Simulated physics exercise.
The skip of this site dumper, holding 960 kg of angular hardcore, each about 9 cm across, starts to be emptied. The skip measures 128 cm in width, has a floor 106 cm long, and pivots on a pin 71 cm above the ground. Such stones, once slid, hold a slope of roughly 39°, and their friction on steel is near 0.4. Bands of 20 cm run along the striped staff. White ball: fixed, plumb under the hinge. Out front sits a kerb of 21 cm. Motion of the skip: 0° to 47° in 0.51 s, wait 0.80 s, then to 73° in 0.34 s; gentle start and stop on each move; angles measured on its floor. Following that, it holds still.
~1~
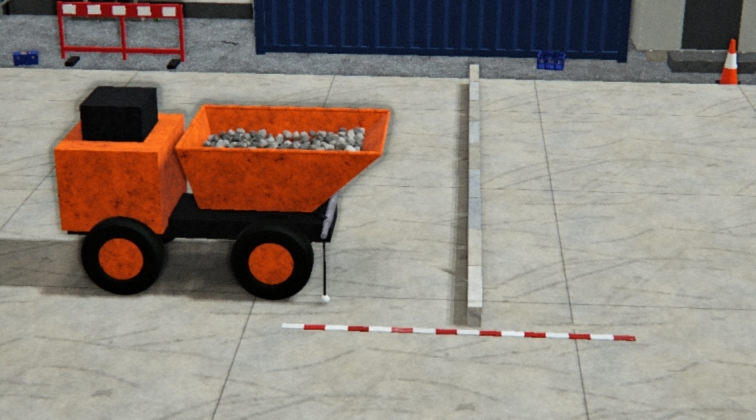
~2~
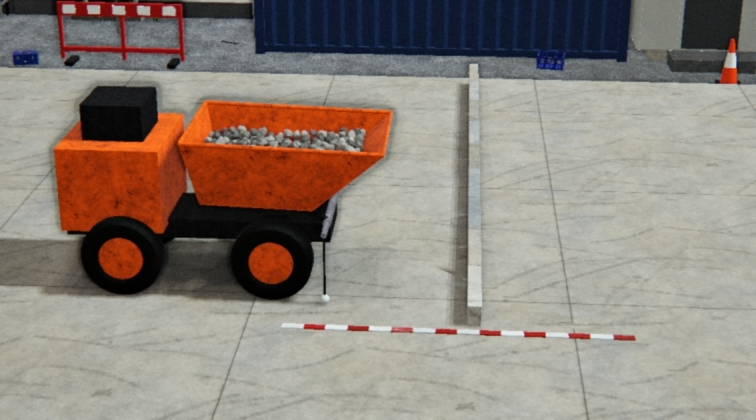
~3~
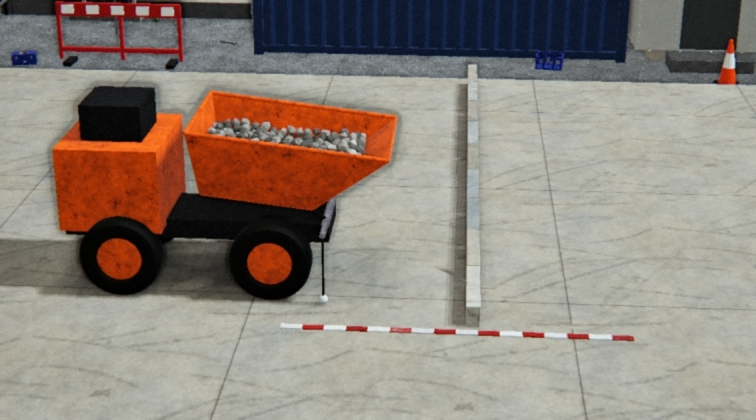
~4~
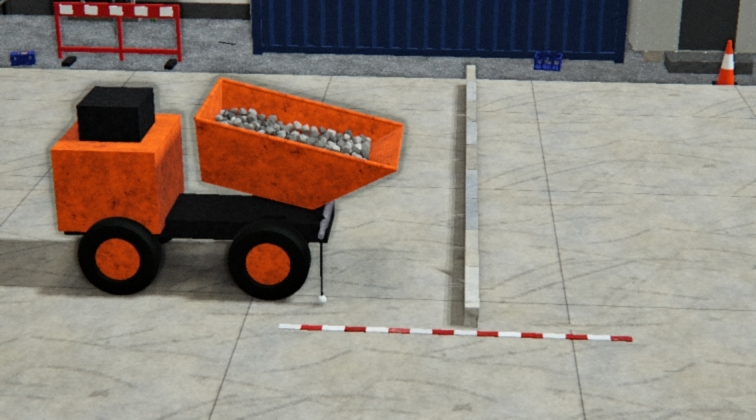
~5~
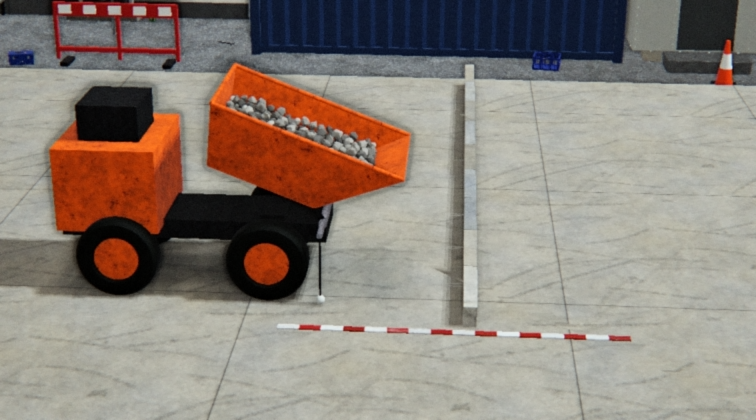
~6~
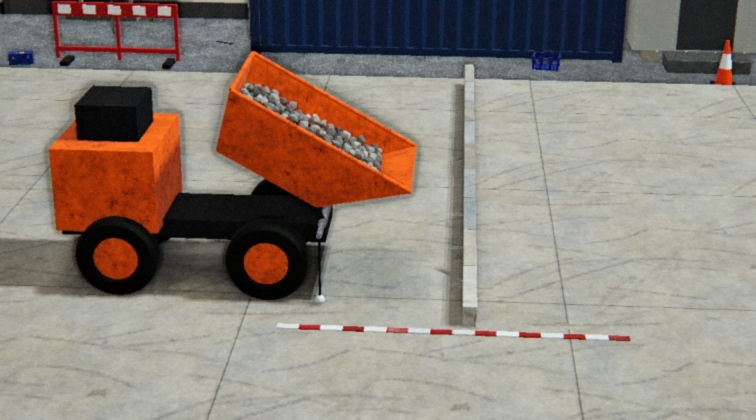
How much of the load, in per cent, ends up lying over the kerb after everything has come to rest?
Roughly 30 per cent of it.
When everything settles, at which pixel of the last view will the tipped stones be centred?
The tipped stones centre close to (451, 267).
A little later the floor is at 41°; 100 % in the skip; the foremost stones are at (387, 194).
Then the floor is at 47°; 100 % in the skip; the foremost stones are at (409, 196).
Later still the floor is at 73°; 39 % in the skip, 45 % on this side of the kerb, 16 % over the kerb; the foremost stones are at (636, 280).
In the end the floor is at 73°; 8 % in the skip, 64 % on this side of the kerb, 28 % over the kerb; the foremost stones are at (640, 281).
